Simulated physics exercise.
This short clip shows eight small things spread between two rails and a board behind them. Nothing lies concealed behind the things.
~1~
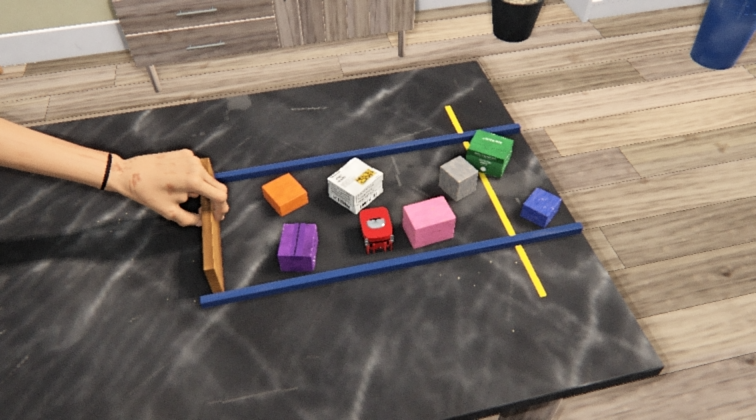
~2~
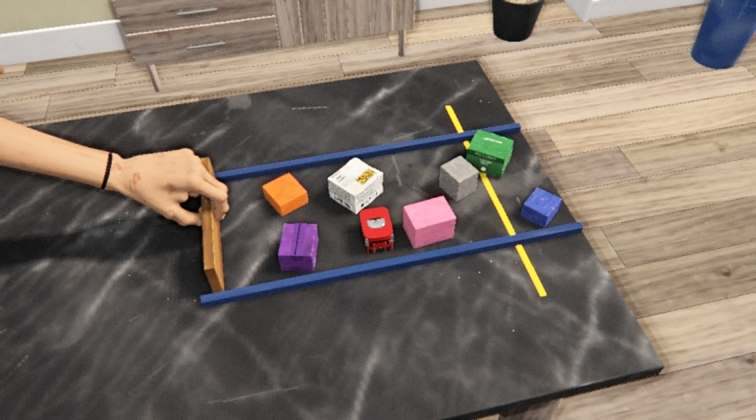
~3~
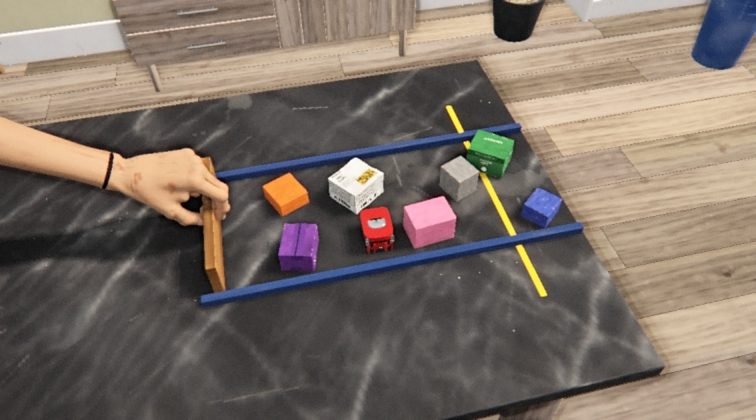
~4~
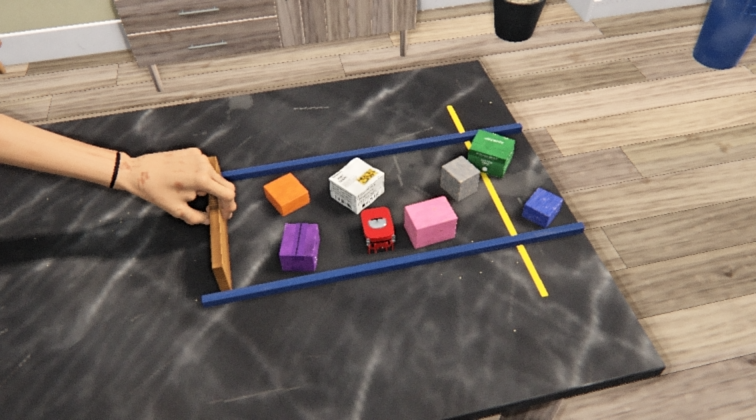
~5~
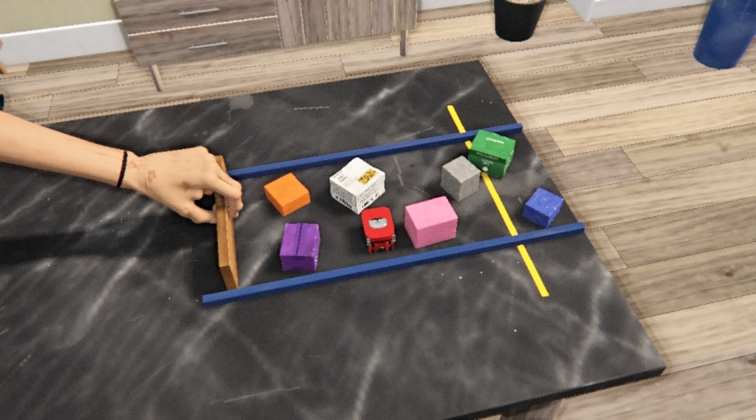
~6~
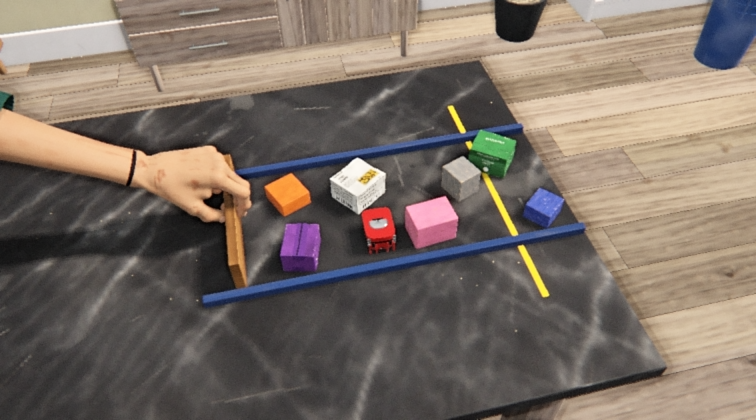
A hand pushes a wooden board slightly rightward between two blue rails on a dark marbled tabletop, seen from above at an angle in a wood-floored room. Ahead of it sit orange and purple blocks, then a white box, a small red case, a pink block and a grey block, with green and blue ones by a yellow tape line at right. The board starts still, then slides a short way, while the eight objects and the view stay practically unchanged.
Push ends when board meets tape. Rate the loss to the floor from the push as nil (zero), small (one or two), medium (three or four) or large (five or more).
The loss is medium.
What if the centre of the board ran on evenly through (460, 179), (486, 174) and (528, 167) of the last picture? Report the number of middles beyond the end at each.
1; 3; 6.
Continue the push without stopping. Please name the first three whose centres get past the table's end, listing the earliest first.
Going earliest first, it's the blue block, next the grey block, and after that the pink block.
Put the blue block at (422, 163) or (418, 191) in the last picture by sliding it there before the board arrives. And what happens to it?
In order, the object stays where it is, then stays where it is.
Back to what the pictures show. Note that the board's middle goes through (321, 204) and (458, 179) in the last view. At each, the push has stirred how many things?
That makes 3 at the first spot and 8 at the second.
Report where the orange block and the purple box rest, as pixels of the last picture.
Near (497, 162) and (521, 204).
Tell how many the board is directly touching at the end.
Total: 2.
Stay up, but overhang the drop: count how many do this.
As for overhanging, the count is 2.
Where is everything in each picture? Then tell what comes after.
The first frame shows blue block (540, 208); green box (489, 154); grey block (458, 179); board (211, 223); tape (488, 187).
The second frame shows green box (489, 154); board (211, 222).
The third frame shows grey block (459, 179); red case (377, 231).
The fourth frame shows blue block (542, 208); purple box (300, 247).
The fifth frame shows green box (491, 154); orange block (287, 194).
The sixth frame shows blue block (543, 208); green box (492, 154); grey block (461, 179); board (233, 219); tape (491, 187).
Soon after, none off yet; blue block at rest near (543, 208); green box at rest near (492, 154); grey block at rest near (461, 179).
After that, none off yet; blue block at rest near (546, 207); green box moving near (495, 151); grey block displaced about its own width near (499, 176).
In the end, the number that fall off is three or four; gone, pink block, grey block and blue block.
